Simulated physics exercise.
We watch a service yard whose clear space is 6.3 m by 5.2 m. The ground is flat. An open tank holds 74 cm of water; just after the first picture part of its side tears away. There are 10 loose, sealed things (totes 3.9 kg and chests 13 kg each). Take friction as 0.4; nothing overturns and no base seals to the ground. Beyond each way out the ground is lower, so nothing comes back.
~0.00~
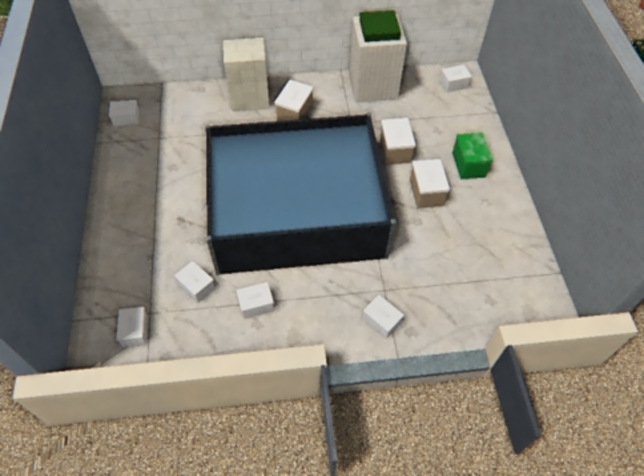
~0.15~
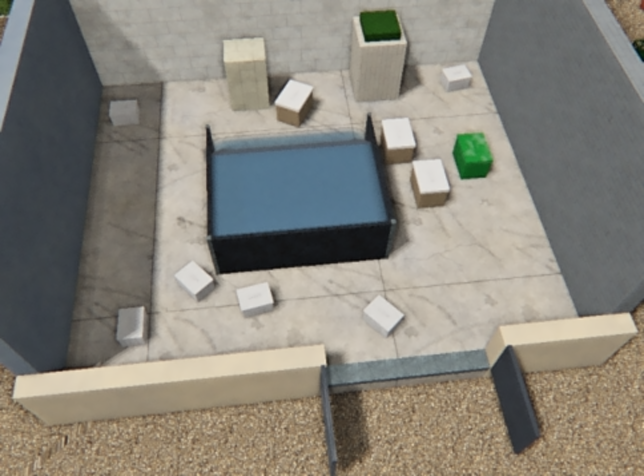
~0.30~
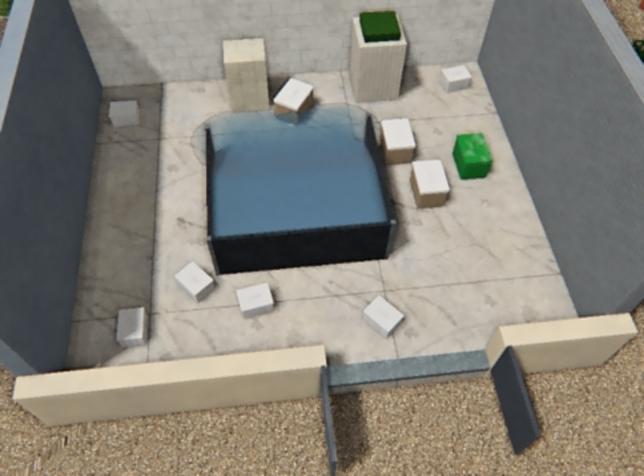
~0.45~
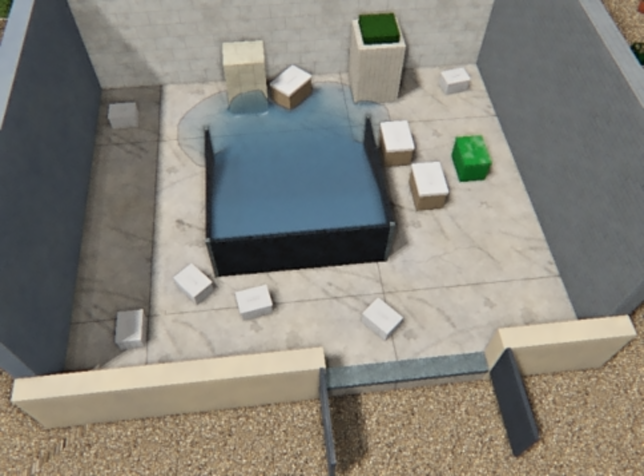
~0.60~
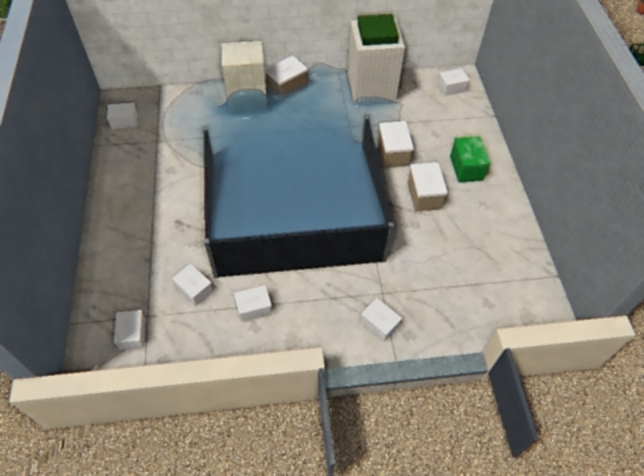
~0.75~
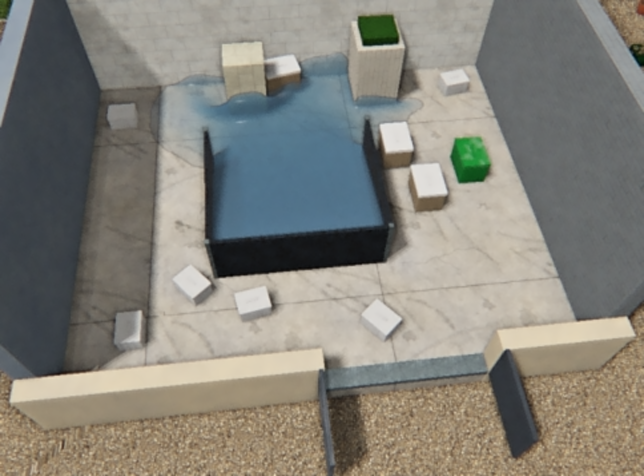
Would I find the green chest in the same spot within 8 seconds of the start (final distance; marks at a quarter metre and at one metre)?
Green chest travels far.
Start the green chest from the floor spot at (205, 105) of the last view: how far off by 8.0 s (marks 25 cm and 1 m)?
It gets carried off.
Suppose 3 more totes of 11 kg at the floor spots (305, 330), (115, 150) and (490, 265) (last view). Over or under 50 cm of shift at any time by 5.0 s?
In that order: Less, over, past it.
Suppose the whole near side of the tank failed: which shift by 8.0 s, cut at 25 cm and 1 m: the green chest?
Then the green chest barely shifts.
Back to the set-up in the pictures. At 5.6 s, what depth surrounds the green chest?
About 9 cm.
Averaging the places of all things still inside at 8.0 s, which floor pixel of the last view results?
Around (421, 245).
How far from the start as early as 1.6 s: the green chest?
About 0 cm.
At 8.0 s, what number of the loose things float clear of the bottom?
At that moment 9.
After 1.6 s the green chest is near (473, 151), 0.0 m from its start, aground; 0 of 10 are out; 2 afloat.
After 3.6 s the green chest is near (505, 205), 1.0 m from its start, aground; 0 of 10 are out; 4 afloat.
After 5.6 s the green chest is near (446, 304), 2.6 m from its start, afloat; 0 of 10 are out; 7 afloat.
After 8.0 s the green chest is near (457, 261), 2.0 m from its start, afloat; 1 of 10 are out; 9 afloat.
